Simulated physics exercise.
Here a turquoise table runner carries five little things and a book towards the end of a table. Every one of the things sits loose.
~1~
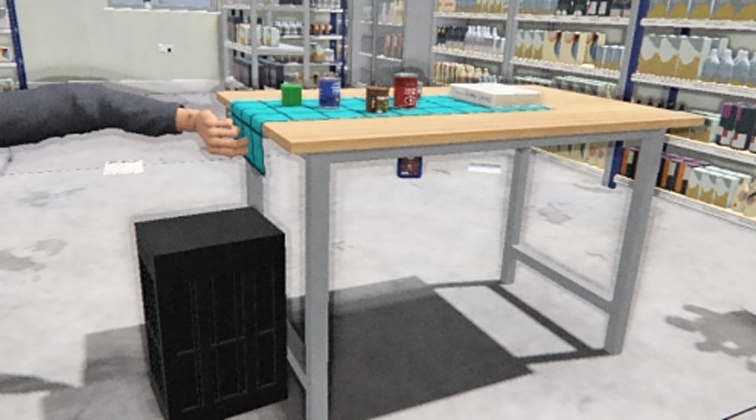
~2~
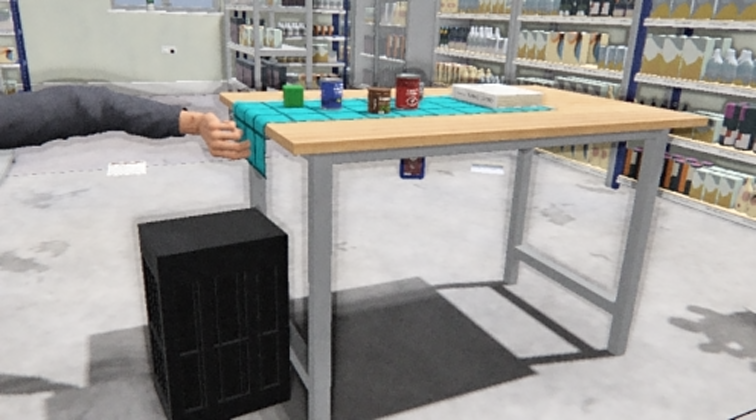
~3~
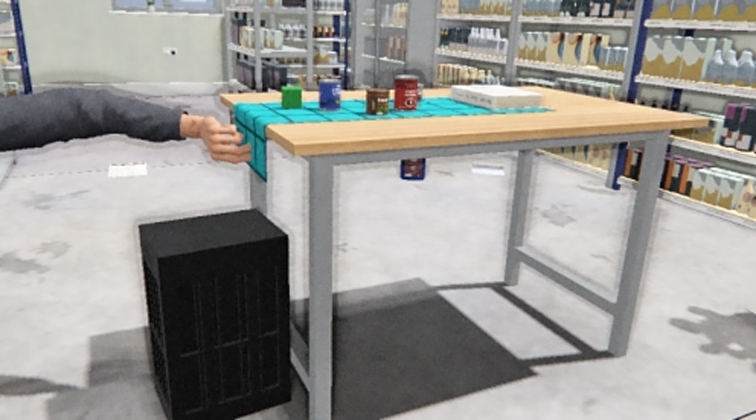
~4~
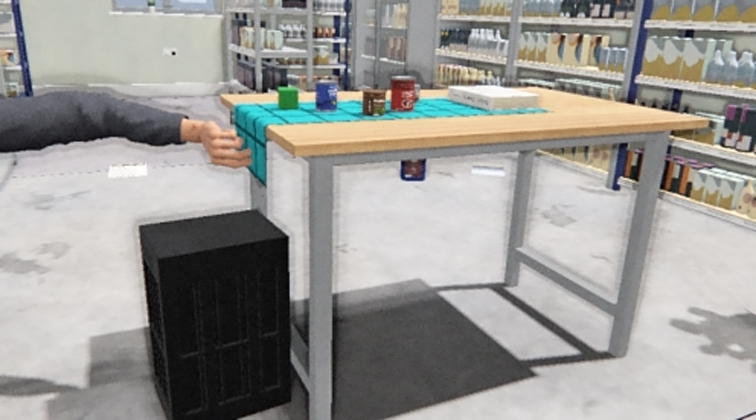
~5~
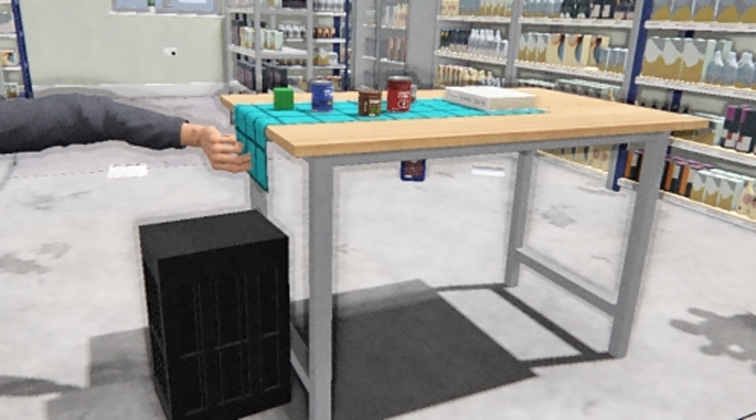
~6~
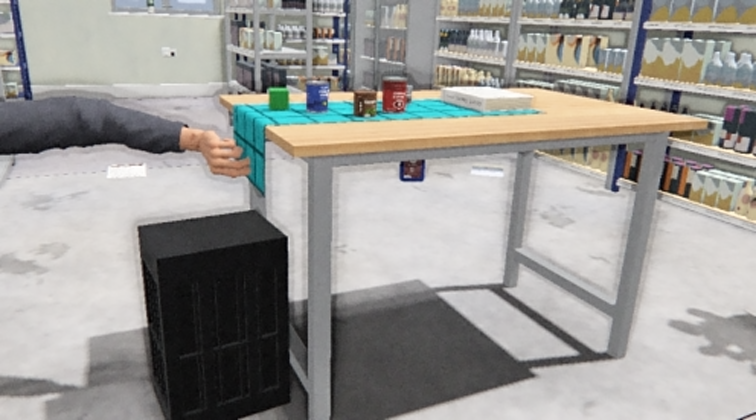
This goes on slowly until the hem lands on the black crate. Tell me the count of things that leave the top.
The count is one.
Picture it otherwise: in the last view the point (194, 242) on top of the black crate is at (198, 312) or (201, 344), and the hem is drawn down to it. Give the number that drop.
Counting them gives 3 and 4.
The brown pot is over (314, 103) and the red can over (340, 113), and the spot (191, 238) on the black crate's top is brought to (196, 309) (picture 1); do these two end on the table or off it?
So the brown pot leaves, and the red can leaves.
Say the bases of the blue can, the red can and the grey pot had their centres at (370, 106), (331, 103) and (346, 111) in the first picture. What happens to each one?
Of the three, the blue can stays aloft, the red can stays aloft and the grey pot stays aloft.
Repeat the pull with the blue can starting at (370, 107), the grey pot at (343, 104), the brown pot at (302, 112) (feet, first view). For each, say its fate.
In the end the blue can is still up there, the grey pot is still up there and the brown pot is no longer up there.
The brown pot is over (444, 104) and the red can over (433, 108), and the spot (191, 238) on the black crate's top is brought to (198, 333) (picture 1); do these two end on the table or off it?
The brown pot keeps its place on top, the red can does not fall.
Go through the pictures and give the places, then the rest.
In the first picture, hem (265, 177); green cube (291, 85); blue can (330, 78); brown pot (378, 88); red can (406, 74); grey pot (412, 82); top of the crate (191, 239).
In the second picture, hem (267, 180); green cube (293, 86).
In the third picture, hem (268, 183); blue can (330, 80).
In the fourth picture, hem (266, 188); brown pot (374, 91); top of the crate (195, 241).
In the fifth picture, hem (268, 193); red can (399, 77).
In the sixth picture, hem (264, 198); green cube (279, 89); blue can (317, 82); brown pot (366, 92); red can (395, 78); grey pot (402, 86).
Early on, hem near (250, 197); all still up.
Midway, hem on the crate; green cube gone.
Finally, hem on the crate; green cube gone. It carries off one.
